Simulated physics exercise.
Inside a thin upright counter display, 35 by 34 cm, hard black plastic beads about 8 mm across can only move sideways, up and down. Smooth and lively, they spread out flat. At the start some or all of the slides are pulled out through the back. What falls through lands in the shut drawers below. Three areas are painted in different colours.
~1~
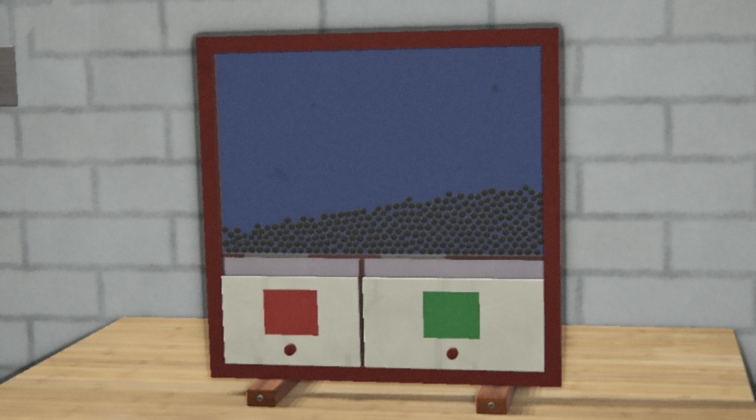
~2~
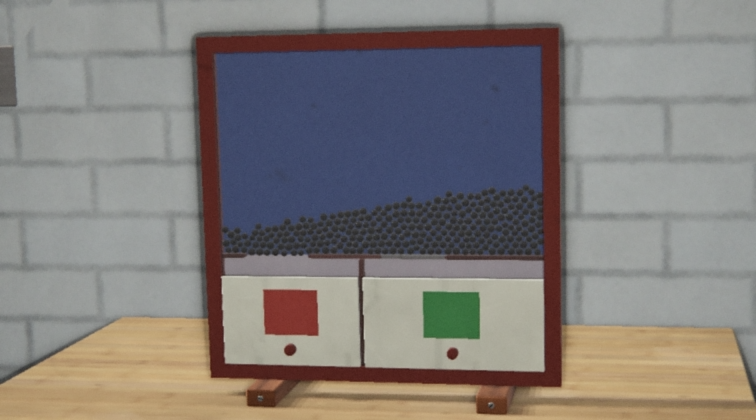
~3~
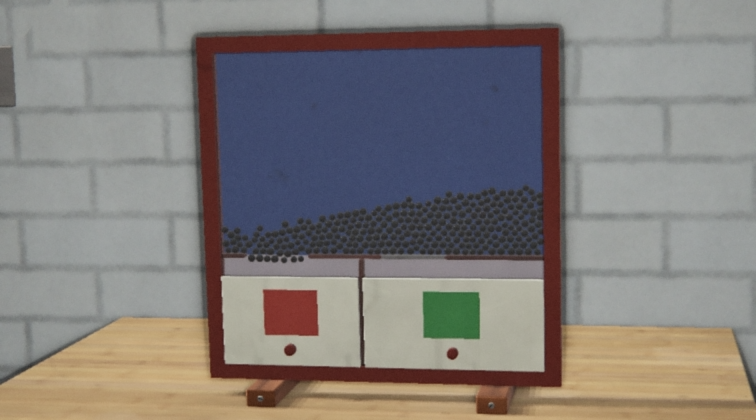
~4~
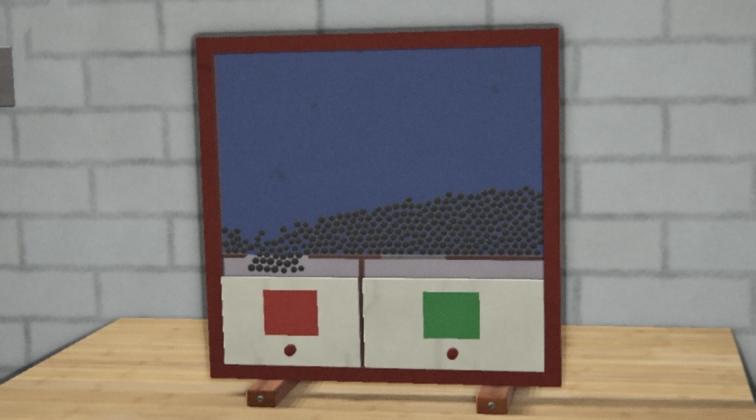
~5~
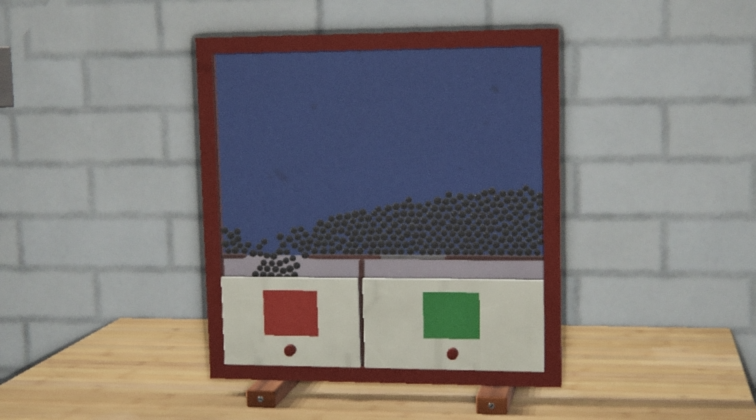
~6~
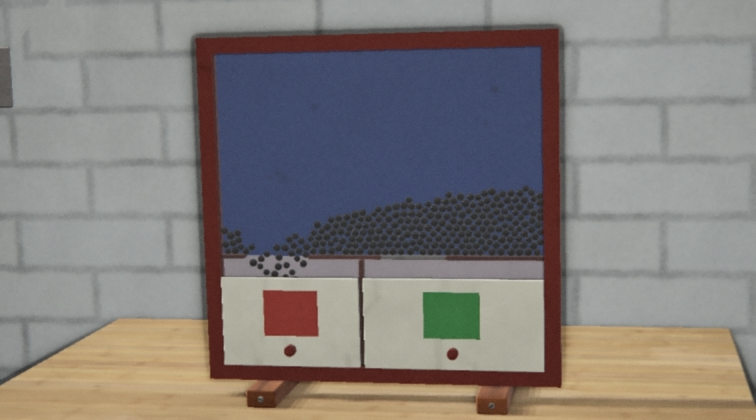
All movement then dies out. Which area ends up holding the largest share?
Answer: Blue.
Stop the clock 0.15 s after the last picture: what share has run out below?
Roughly 20 per cent.
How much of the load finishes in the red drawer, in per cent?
Some 35 per cent.
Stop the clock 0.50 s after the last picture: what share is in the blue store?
About 75 per cent.
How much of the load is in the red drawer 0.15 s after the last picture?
Roughly 20 per cent.
Then, 0.15 s later than the last picture, 20 % are out; red 20 %, blue 80 %.
Then, 0.50 s later than the last picture, 25 % are out; red 25 %, blue 75 %.
Then, 1.20 s later than the last picture, 35 % are out; red 35 %, blue 65 %.
All still 1.8 s after it, 35 % are out; red 35 %, blue 65 %, green 0 %.
